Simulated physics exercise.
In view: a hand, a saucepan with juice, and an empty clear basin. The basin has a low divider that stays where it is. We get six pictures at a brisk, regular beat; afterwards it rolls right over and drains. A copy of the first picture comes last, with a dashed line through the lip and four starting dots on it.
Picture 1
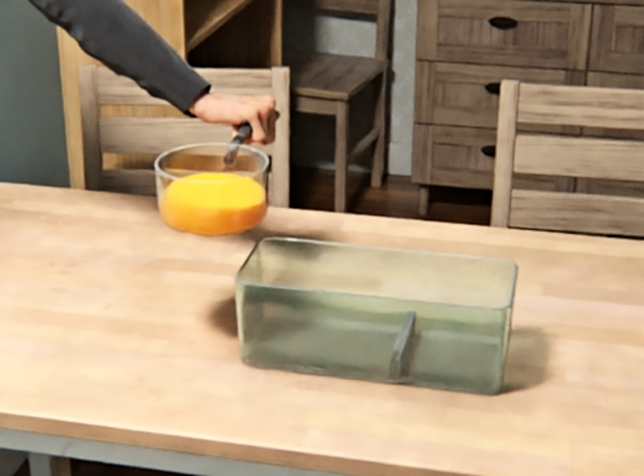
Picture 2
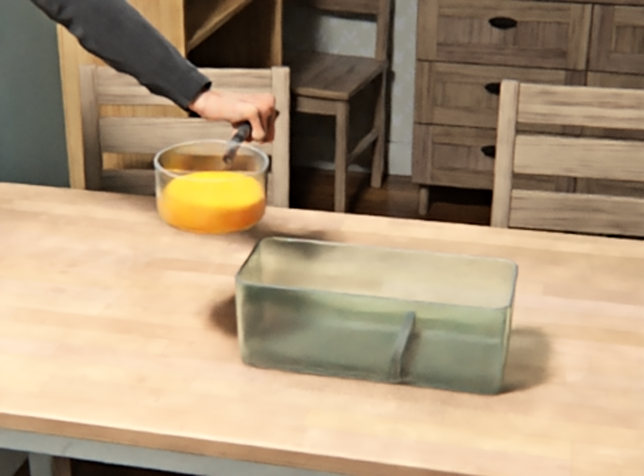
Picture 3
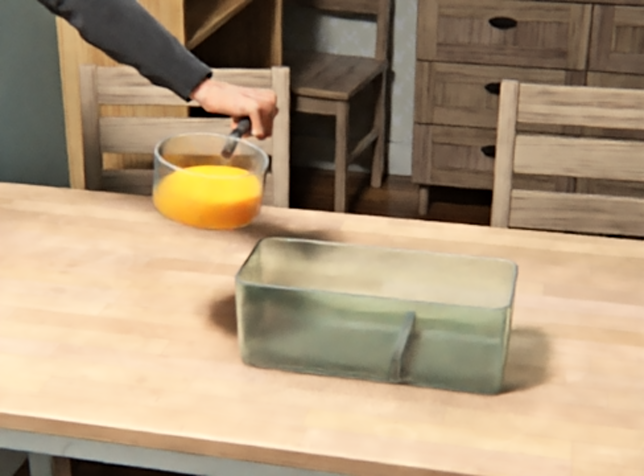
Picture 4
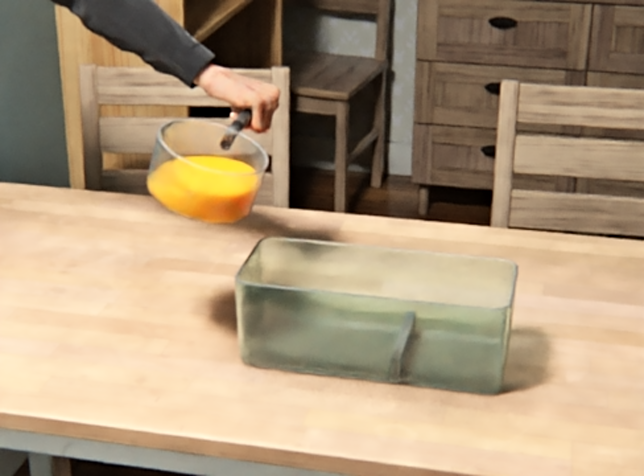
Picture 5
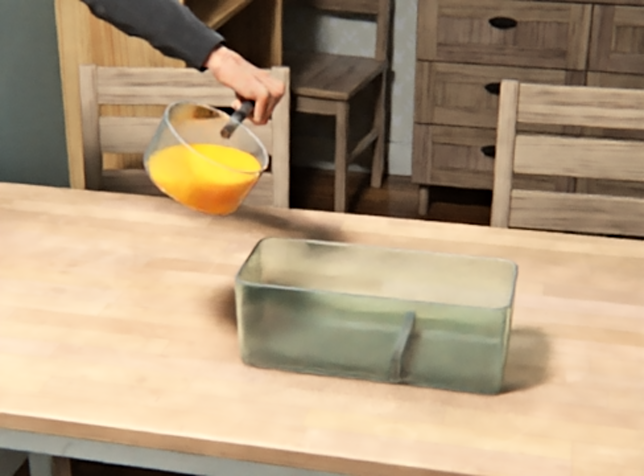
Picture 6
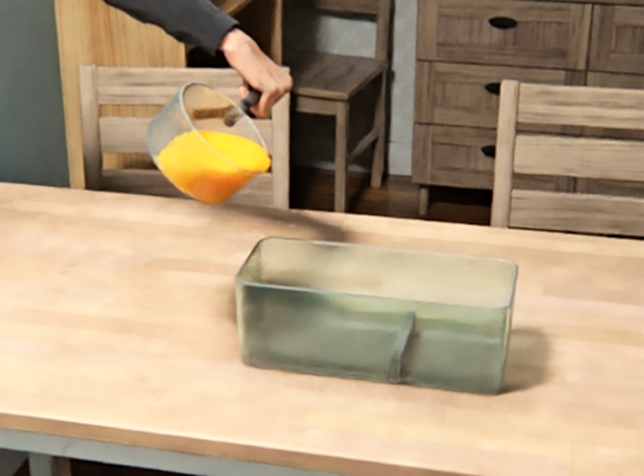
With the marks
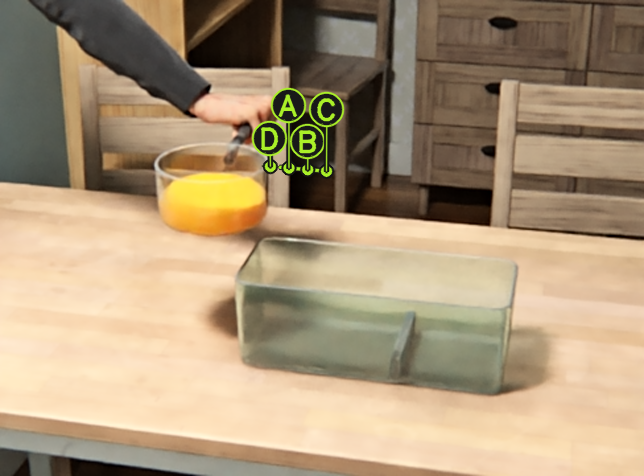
A hand lifts and tilts a clear pan of orange juice until juice reaches its lip.
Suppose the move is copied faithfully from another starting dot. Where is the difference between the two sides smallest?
The answer is spot C.
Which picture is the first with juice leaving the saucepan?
Picture 6.
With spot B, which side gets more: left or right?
The left one.
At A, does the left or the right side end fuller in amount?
The left one.
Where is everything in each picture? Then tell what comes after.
The first picture shows upright, lip at (264, 166); basin from (240, 360) to (503, 391); top of the wall at (404, 333); nothing has left yet.
The second picture shows tipped about 2°, lip at (264, 166); nothing has left yet.
The third picture shows tipped about 8°, lip at (264, 166); nothing has left yet.
The fourth picture shows tipped about 18°, lip at (264, 166); nothing has left yet.
The fifth picture shows tipped about 30°, lip at (264, 166); nothing has left yet.
The sixth picture shows tipped about 44°, lip at (264, 166); juice is over the lip, down to (264, 166).
In lime, A at (288, 168); B at (307, 169); C at (326, 171); D at (270, 166).
For spot A, about 86 % ends left of the wall and 13 % right of it.
For spot B, about 92 % ends left of the wall and 6 % right of it.
For spot C, about 53 % ends left of the wall and 45 % right of it.
For spot D, about 87 % ends left of the wall and 12 % right of it.
